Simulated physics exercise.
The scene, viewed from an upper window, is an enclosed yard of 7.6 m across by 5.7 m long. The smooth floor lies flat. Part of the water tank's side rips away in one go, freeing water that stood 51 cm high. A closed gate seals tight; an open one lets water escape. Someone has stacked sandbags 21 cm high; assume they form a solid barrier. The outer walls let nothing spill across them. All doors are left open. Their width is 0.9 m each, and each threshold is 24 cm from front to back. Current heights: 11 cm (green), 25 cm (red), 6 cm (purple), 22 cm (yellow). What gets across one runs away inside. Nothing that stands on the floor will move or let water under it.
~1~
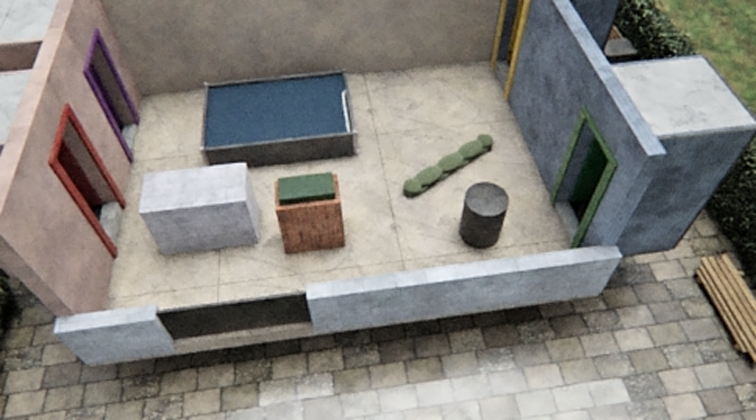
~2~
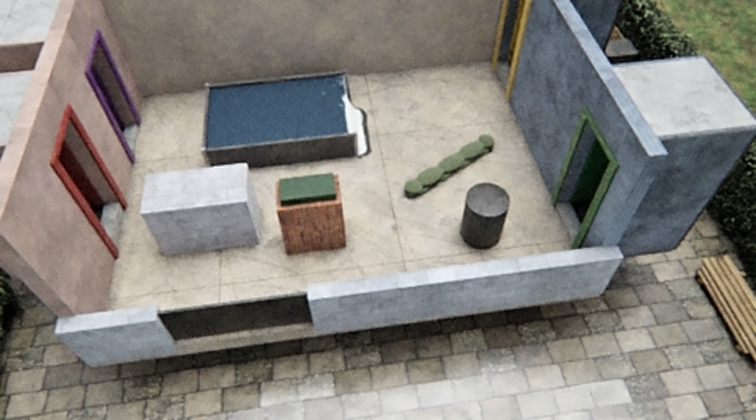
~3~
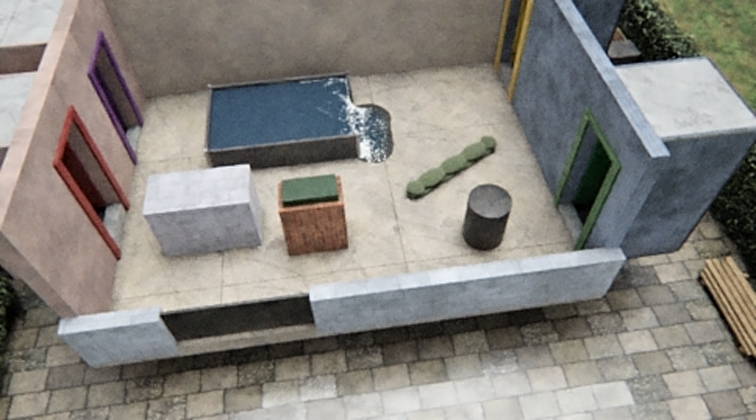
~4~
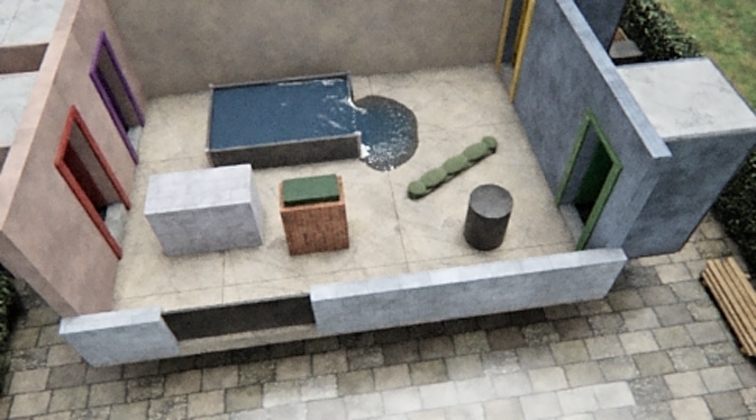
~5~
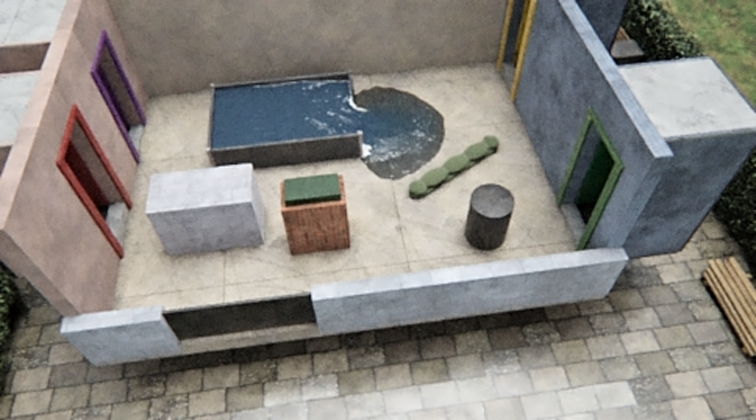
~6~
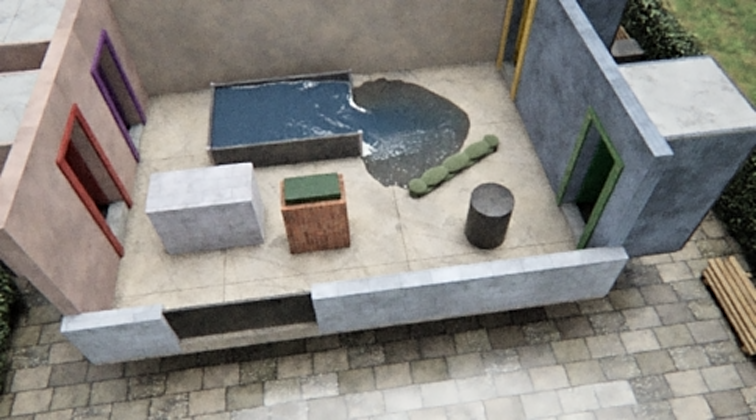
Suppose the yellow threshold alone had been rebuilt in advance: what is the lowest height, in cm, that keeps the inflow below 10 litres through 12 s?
About 24 cm.
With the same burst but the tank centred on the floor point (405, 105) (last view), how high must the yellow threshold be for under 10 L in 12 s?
Then about 32 centimetres at the least.
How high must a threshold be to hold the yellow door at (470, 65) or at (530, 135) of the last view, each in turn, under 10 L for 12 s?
Roughly 26 cm for the first and 20 cm for the second.
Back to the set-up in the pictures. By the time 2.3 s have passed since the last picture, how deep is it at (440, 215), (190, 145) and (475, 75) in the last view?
Around 0 cm, 0 cm and 25 cm.
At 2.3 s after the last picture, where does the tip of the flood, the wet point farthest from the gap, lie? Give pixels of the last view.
At about (573, 240).
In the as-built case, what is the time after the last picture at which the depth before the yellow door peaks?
Roughly 2.8 s.
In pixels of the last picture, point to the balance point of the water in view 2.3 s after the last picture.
Centre of mass: About (380, 124) px.
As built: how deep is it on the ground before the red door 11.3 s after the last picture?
Some 6.0 cm.
Then, 0.7 s after the last picture water covers 20 % of the floor, deepest (30 cm) near (362, 141); 6 cm at the yellow door, 0 litres in over its 22 cm threshold.
Then, 2.3 s after the last picture water covers 35 % of the floor, deepest (37 cm) near (499, 68); 28 cm at the yellow door, 1 litre in over its 22 cm threshold.
Then, 11.3 s after the last picture water covers 95 % of the floor, deepest (12 cm) near (116, 288); 8 cm at the yellow door, 19 litres in over its 22 cm threshold.
At the yellow door as built, the water peaked near 29 cm, 2.9 s after the last picture.
Run again over the same 12 s with other heights there, 34 litres in over 19.5 cm, 5 litres over 26.5 cm. The limit of 10 litres is kept from about 24 cm up.
